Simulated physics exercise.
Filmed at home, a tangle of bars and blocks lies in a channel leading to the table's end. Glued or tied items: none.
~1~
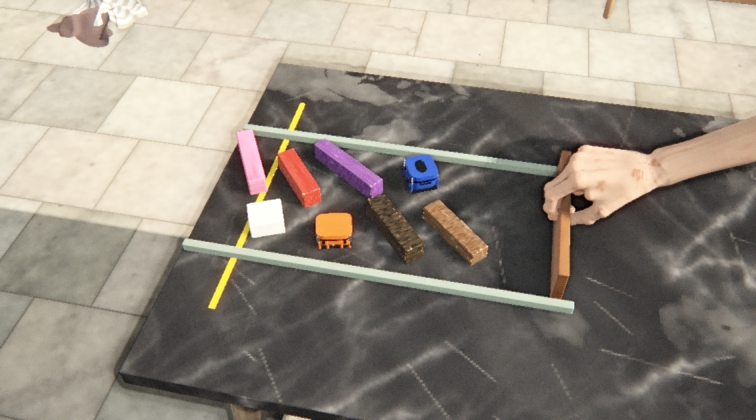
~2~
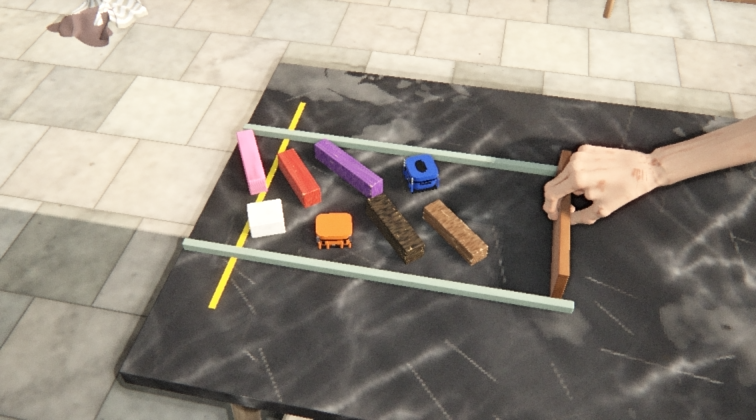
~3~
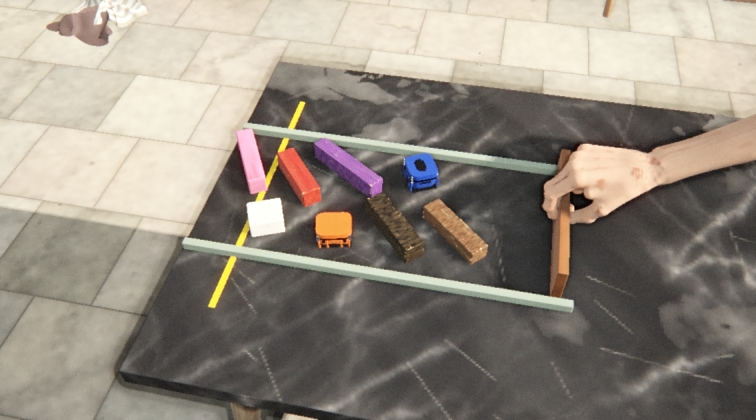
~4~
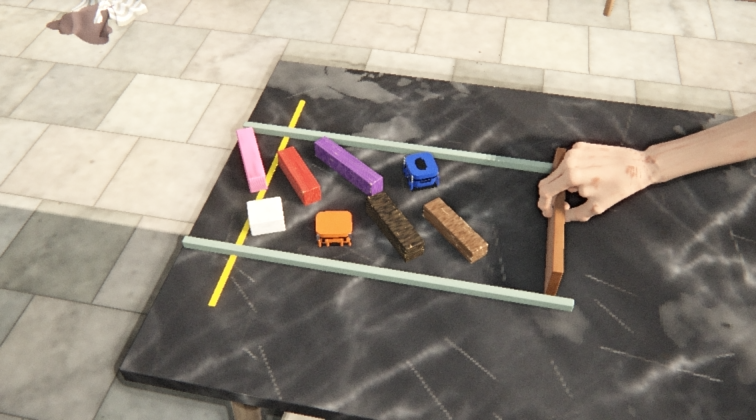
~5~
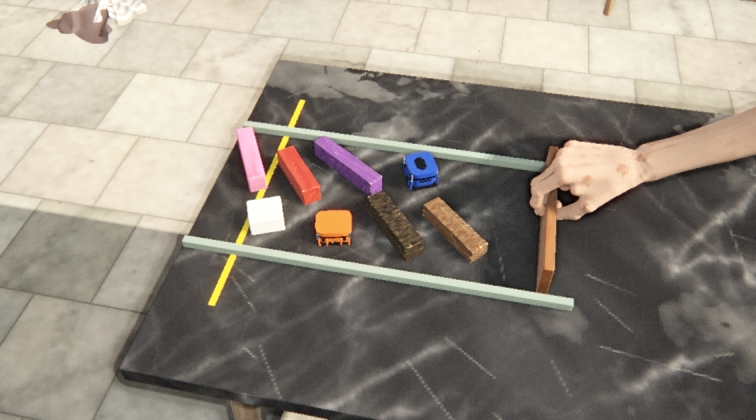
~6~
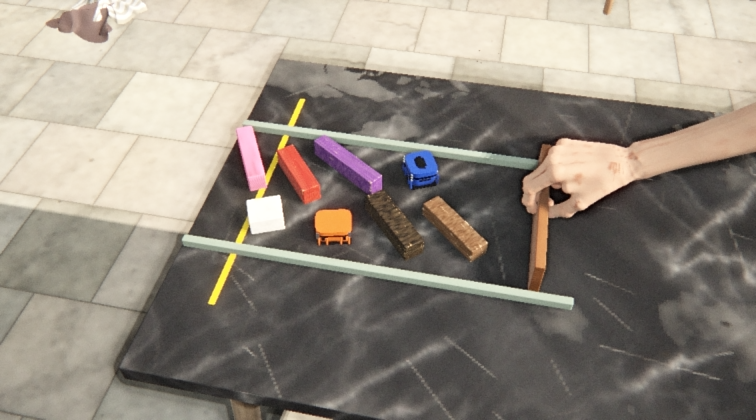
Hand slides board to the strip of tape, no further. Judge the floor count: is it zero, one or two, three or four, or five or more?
You'd see three or four pieces leave the end and fall.
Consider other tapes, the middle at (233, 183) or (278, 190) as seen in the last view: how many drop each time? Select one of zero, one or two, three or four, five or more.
Taking the two tapes in that order, the answers are five or more and either one or two.
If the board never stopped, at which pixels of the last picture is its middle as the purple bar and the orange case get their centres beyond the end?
Approx. (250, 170) / approx. (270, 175) for the other.
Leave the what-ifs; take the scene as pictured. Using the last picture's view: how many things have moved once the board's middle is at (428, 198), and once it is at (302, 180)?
So 3, and at the other place 8.
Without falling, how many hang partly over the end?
Looks like 1 of them.
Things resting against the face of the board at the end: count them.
That number would be 2.
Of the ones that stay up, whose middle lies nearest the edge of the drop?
The purple bar is the one you want.
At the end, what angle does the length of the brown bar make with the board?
Around 0 degrees.
A little later, none off yet; pink stick at rest near (251, 157); white block at rest near (266, 215); red bar at rest near (298, 174).
Next, none off yet; pink stick shifted a little near (234, 157); white block shifted well along near (211, 203); red bar shifted about its own width near (254, 166).
When it is over, the number that fall off is three or four; down, orange case, red bar, white block and pink stick.
